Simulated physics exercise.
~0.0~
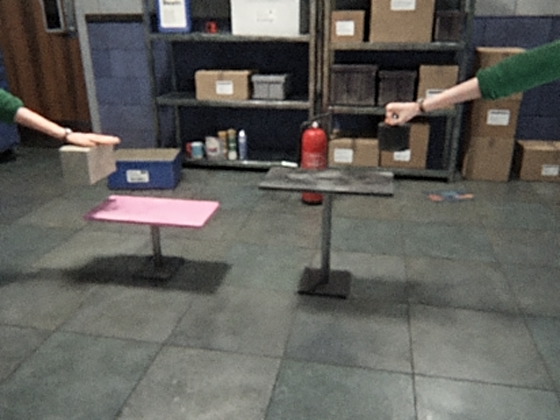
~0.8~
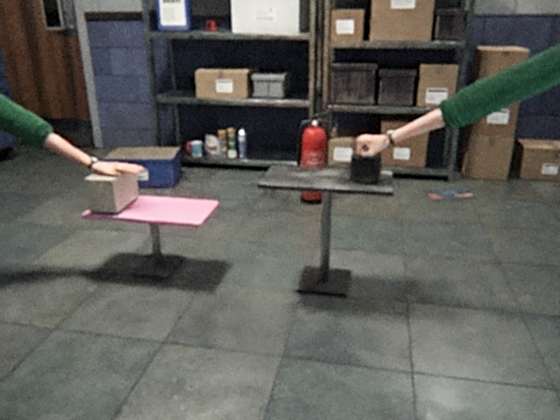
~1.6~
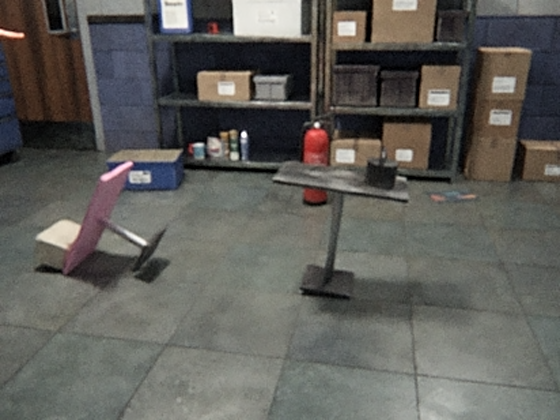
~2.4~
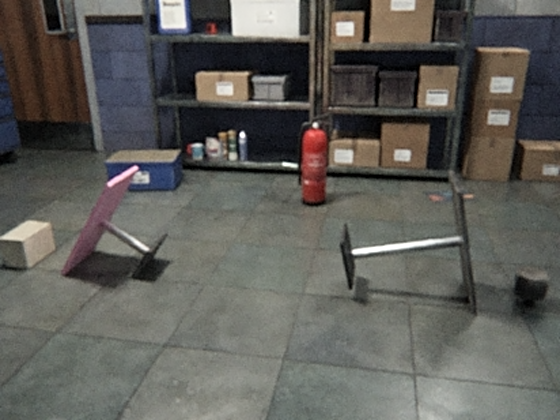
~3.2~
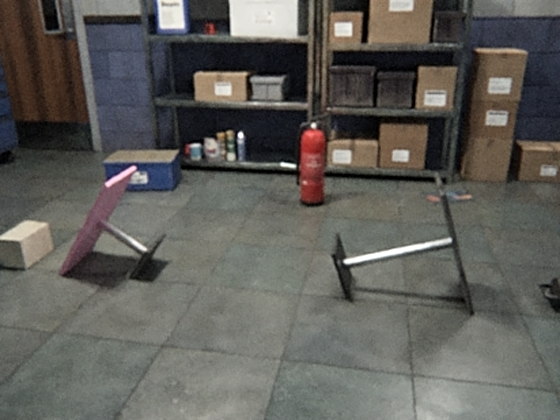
In a storage room, two hands set blocks on small tables, and both tables topple.
